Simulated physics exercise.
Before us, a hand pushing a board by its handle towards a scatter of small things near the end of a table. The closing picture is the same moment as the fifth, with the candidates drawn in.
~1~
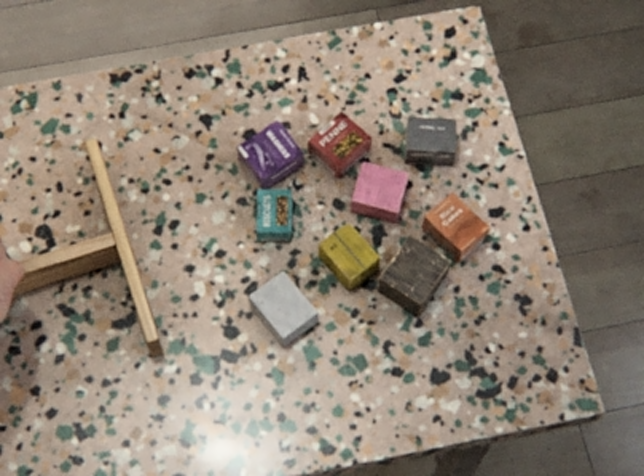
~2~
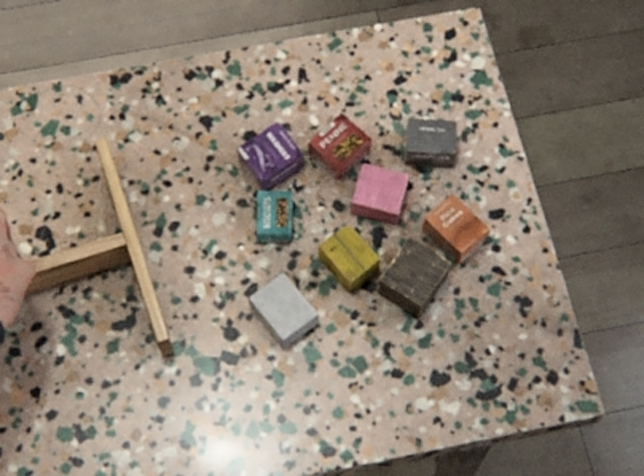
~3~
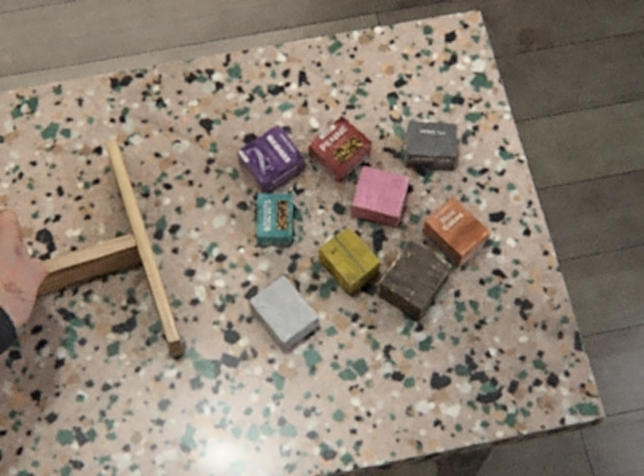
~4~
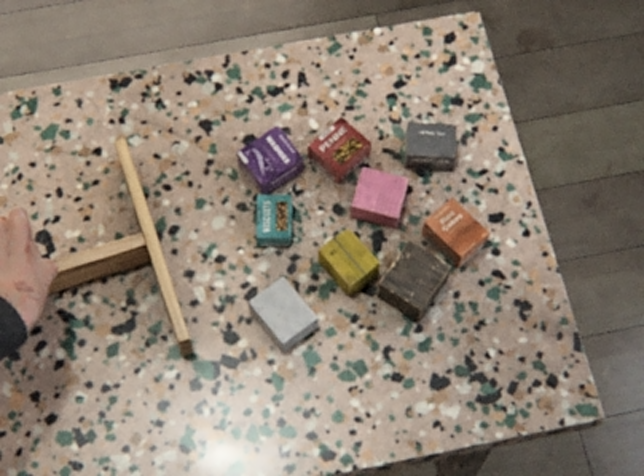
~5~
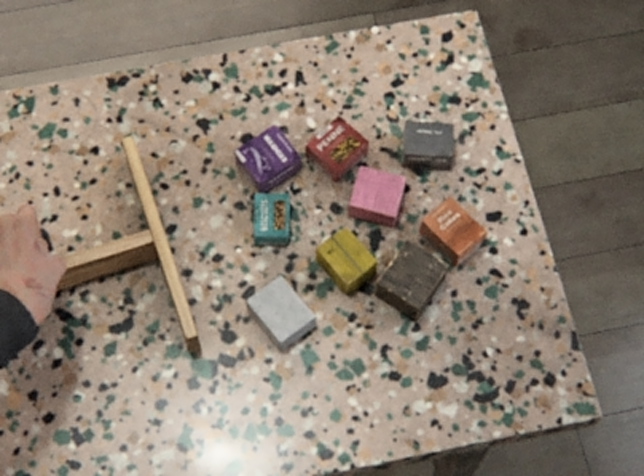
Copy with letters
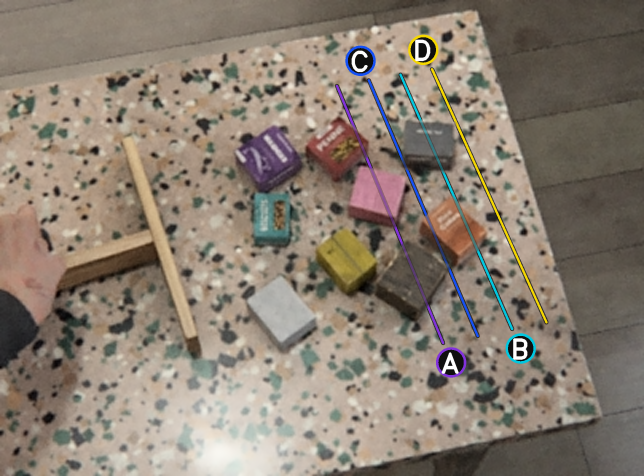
The video shows a hand holding the handle of a wooden T-shaped board and sliding it slowly a short way to the right across a speckled table, while the scattered small colourful boxes and blocks stay almost still.
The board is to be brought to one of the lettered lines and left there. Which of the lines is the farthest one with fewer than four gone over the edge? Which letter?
It should halt at B.
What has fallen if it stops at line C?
The grey packet goes over.
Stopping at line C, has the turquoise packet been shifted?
Yes.
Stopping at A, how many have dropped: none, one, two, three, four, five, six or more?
By then, none.
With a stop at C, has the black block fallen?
No.
On the marked copy, A at (388, 208); B at (454, 196); C at (421, 202); D at (487, 190).
With B. Early on, board (265, 213); purple box (277, 159); white block (326, 305).
Further on, board (371, 194); grey packet (475, 129); orange packet (485, 212).
At the end, board (453, 179); orange packet over the edge; grey packet over the edge; three fallen.
As for the rest, A is within the limit but short; C is within the limit but short; D drops five.
